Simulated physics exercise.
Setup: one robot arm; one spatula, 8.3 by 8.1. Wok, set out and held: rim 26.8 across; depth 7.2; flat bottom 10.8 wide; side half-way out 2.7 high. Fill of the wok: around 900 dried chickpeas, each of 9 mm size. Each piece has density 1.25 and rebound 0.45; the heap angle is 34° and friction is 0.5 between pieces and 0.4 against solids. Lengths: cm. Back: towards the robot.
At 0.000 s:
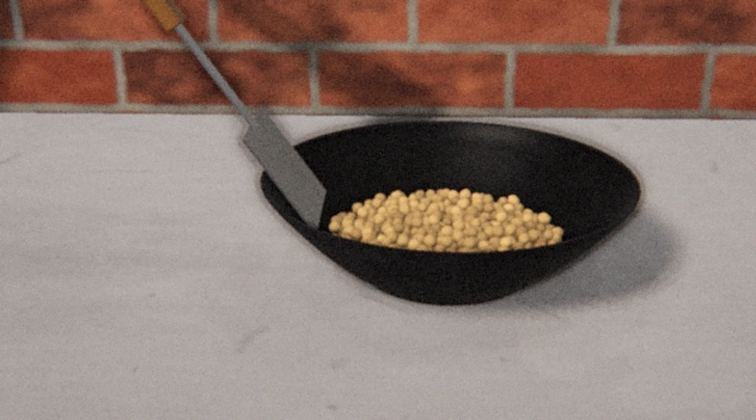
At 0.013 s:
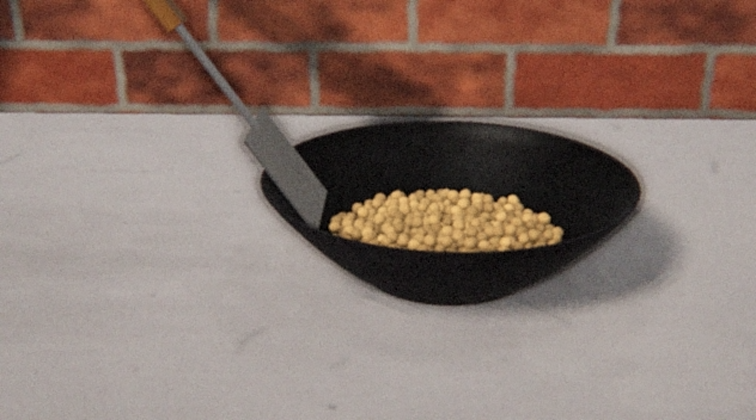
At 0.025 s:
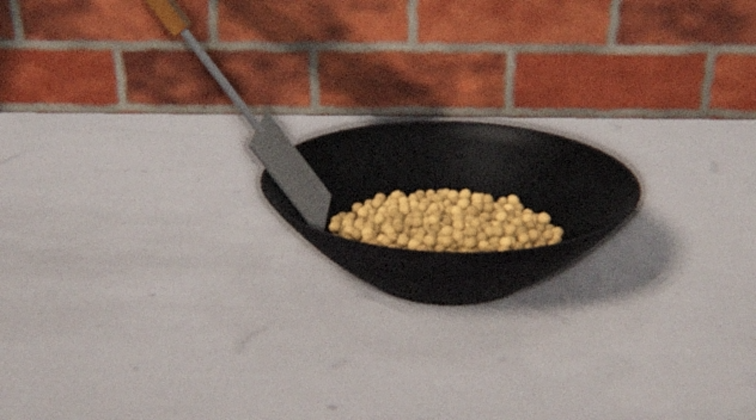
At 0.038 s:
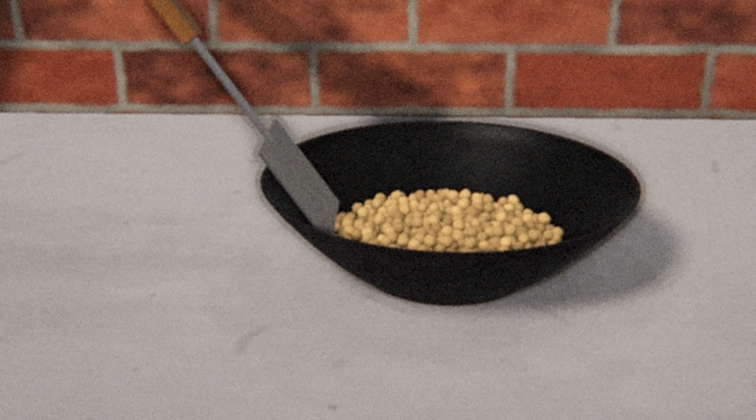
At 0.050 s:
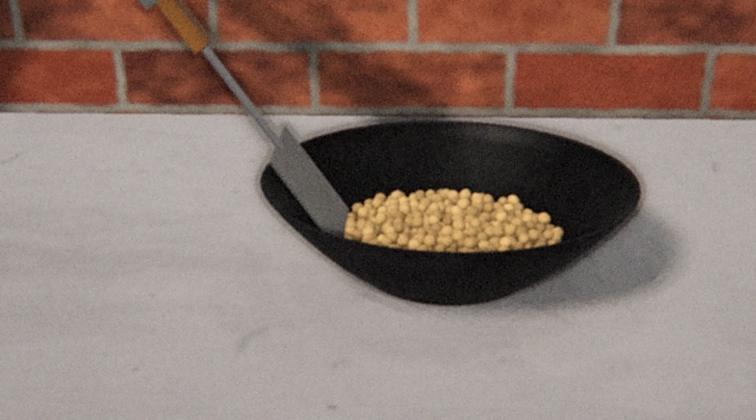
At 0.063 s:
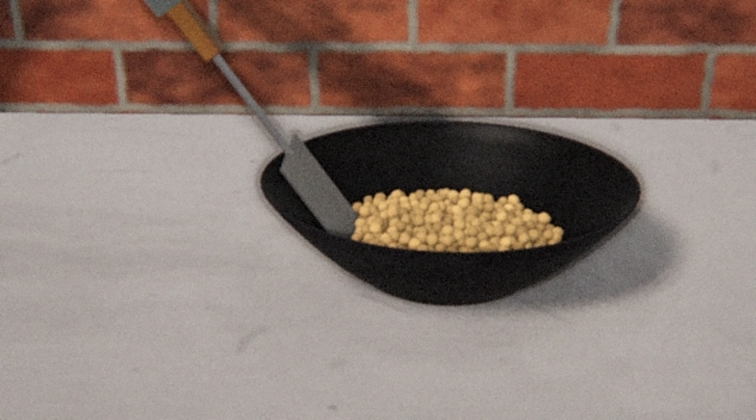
A spatula slides down and right into a black wok beside a pile of chickpeas.
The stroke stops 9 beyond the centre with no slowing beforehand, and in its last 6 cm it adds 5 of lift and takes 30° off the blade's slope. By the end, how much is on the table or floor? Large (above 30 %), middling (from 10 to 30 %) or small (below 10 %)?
Middling; from 10 to 30 %.
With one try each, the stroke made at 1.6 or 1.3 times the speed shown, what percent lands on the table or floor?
I'd say near 30 and then near 30 per cent.
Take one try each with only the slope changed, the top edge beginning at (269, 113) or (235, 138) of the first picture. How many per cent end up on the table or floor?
About 20 and 20 per cent.
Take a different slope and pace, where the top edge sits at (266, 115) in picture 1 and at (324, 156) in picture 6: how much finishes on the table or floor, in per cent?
Some 35 per cent.
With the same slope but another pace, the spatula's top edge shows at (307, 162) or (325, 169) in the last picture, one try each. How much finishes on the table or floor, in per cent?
Try one roughly 30 per cent; try two roughly 40 per cent.
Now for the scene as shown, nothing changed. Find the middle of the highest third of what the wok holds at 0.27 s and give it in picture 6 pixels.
(544, 197).
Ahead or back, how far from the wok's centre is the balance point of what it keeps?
I'd put it at roughly 3.5 cm toward the front.
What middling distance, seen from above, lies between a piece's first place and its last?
Near 4 cm, measured level.
After 0.16 s, sloping 55°, highest piece 6 above the table; 900 in the wok.
After 0.27 s, sloping 46°, highest piece 7 above the table; 900 in the wok.
After 0.52 s, sloping 25°, highest piece 10 above the table; 713 in the wok, 68 on the table or floor, 119 on the blade or in flight.
After 1.57 s, sloping 25°, highest piece 7 above the table; 712 in the wok, 188 on the table or floor.
At rest, 712 in the wok, 188 on the table or floor. That is 21 % on the table or floor.
